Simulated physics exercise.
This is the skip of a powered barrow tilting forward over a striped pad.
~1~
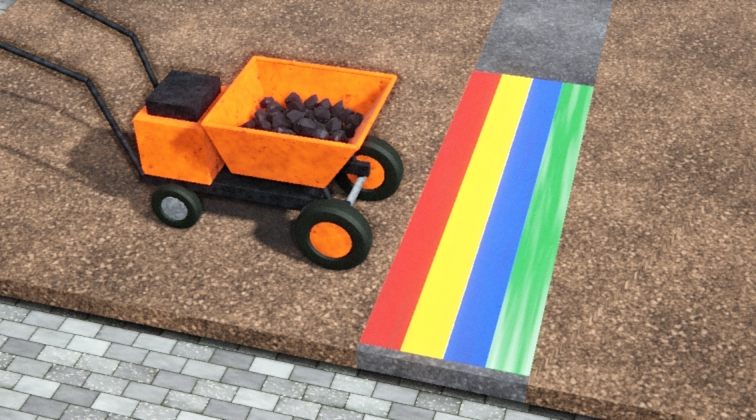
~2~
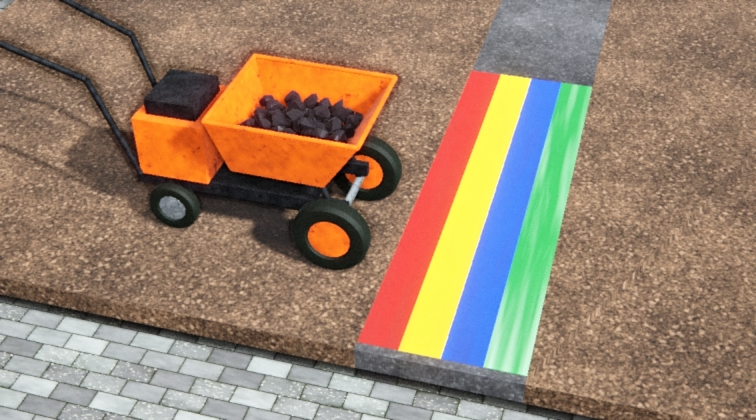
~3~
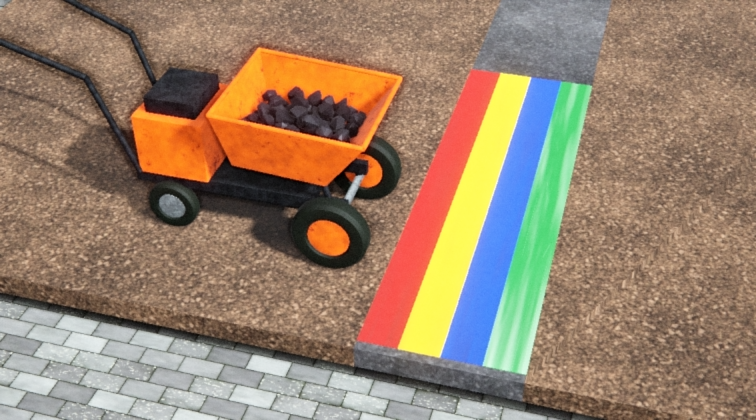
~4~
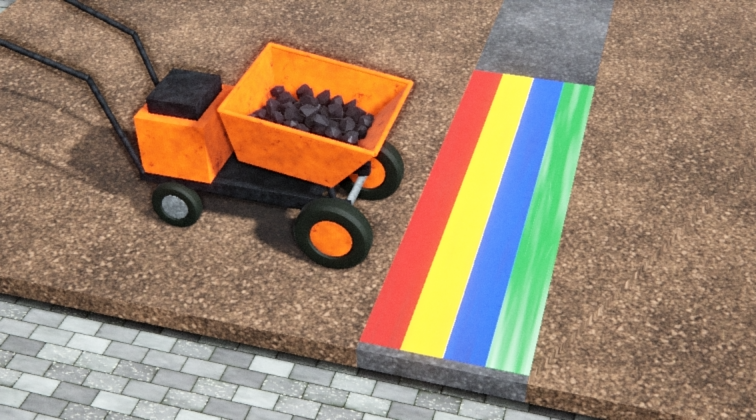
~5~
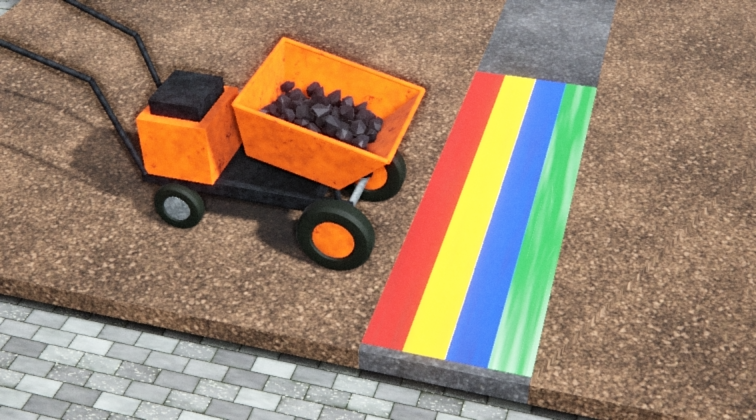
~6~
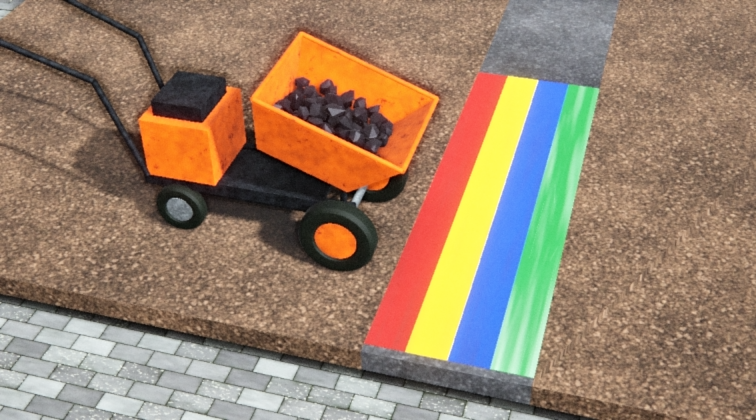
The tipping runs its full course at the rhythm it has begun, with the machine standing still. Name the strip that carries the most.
The heap favours the blue strip.
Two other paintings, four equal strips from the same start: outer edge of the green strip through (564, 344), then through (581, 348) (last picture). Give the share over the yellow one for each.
About 30 and 40 per cent.
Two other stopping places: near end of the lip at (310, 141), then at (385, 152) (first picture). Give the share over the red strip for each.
First some 30, then 0 per cent.
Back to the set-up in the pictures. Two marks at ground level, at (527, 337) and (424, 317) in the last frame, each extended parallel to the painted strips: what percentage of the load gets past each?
First some 10, then 90 per cent.
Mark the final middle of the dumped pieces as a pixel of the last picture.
Close to (501, 254).
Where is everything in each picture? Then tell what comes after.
The first frame shows lip of the skip (357, 148), level; top of the load (306, 124), lumps of coal; red strip (396, 306); yellow strip (436, 314); blue strip (476, 322); green strip (518, 330).
The second frame shows lip of the skip (357, 148), tipped barely; top of the load (296, 115).
The third frame shows lip of the skip (363, 149), tipped barely; top of the load (300, 112).
The fourth frame shows lip of the skip (374, 154), tipped a little; top of the load (293, 116).
The fifth frame shows lip of the skip (387, 162), tipped a little; top of the load (304, 114).
The sixth frame shows lip of the skip (402, 171), tipped clearly; top of the load (298, 116); red strip (400, 308); yellow strip (440, 315); blue strip (481, 323); green strip (522, 331).
Just after the last frame, skip tipped steeply; every one in the skip.
A moment on, skip tipped right over; the larger part in the skip; just a few over the yellow strip; about a tenth over the blue strip; just a few over the green strip.
Further on, skip tipped right over; about a tenth in the skip; about a tenth over the yellow strip; roughly a third over the blue strip; roughly a quarter over the green strip; about a tenth off the paint.
When it is over, skip tipped right over; about a tenth in the skip; not one over the red strip; roughly a quarter over the yellow strip; roughly a third over the blue strip; roughly a quarter over the green strip; about a tenth off the paint.
